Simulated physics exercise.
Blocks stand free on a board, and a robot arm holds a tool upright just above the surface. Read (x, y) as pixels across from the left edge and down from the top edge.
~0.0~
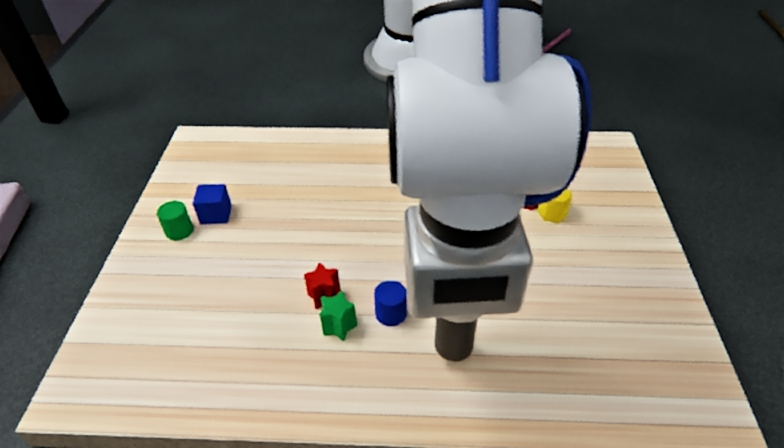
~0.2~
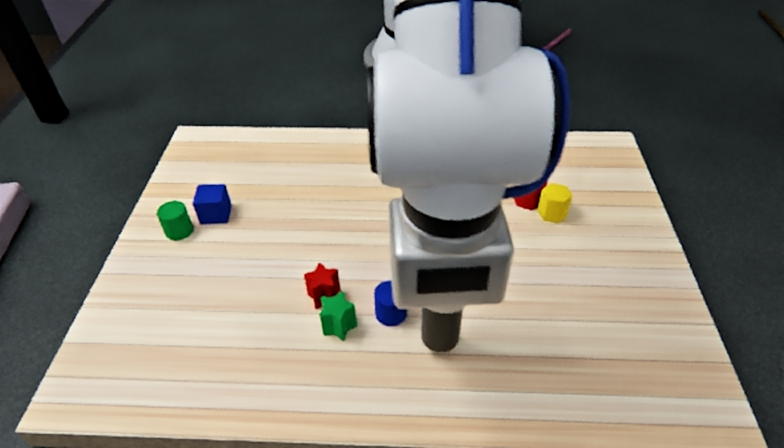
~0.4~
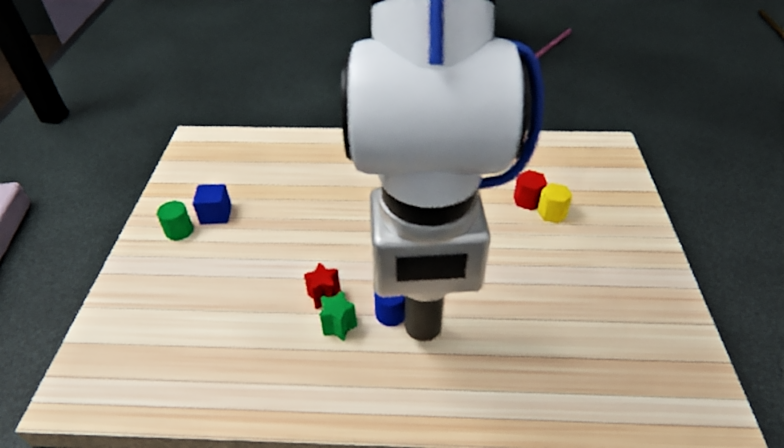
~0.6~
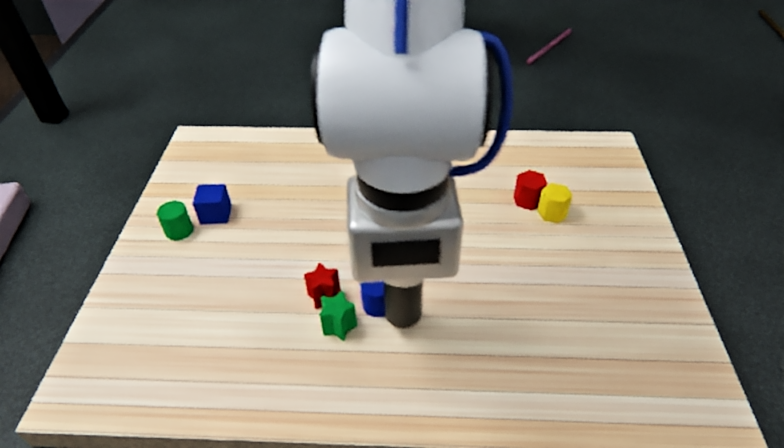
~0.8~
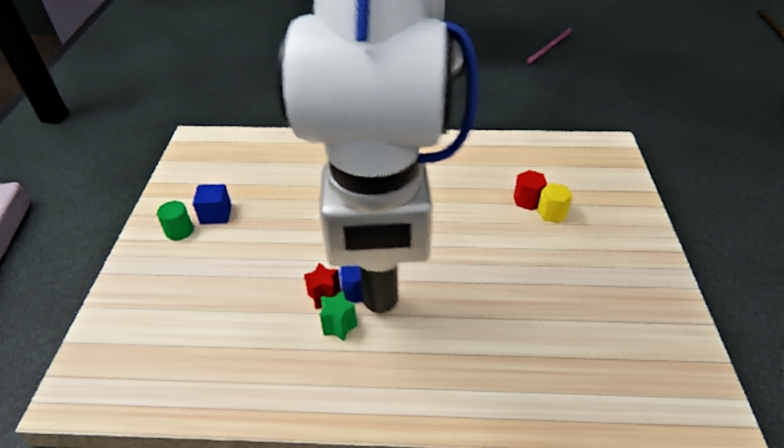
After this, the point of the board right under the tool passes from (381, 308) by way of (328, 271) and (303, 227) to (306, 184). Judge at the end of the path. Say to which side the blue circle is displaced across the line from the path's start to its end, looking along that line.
The blue circle goes left.
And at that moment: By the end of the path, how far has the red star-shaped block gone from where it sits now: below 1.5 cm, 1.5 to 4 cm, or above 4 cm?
My estimate: In the 1.5 to 4 cm range.
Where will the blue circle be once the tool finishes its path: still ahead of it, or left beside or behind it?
Looking at the end of the path, the blue circle has slipped free of the tool.
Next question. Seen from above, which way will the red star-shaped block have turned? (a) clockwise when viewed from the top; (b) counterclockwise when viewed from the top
The answer is b.
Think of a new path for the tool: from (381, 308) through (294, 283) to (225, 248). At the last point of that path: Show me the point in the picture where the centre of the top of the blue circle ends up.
I predict (313, 242).
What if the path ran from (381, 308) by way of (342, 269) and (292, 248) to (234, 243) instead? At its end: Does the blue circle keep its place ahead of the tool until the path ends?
Yes, that is how it ends up.
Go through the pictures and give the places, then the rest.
In the first frame, tool tip (454, 345); block tops, red star-shaped block (321, 275); green star-shaped block (336, 305); blue circle (390, 292).
In the second frame, tool (440, 337); blocks unchanged.
In the third frame, tool (423, 326); blocks unchanged.
In the fourth frame, tool (403, 313); blue circle (376, 283).
In the fifth frame, tool (381, 299); red star-shaped block (321, 275); green star-shaped block (336, 305); blue circle (355, 269).
What follows on the original path. One third of the way, tool (327, 262); red star-shaped block (301, 266); blue circle (307, 231).
Two thirds of the way, tool (301, 216); red star-shaped block (301, 265); blue circle (275, 195).
At the end, tool (304, 175); red star-shaped block (301, 265), turned 130° anticlockwise; green star-shaped block in place; blue circle (269, 186).
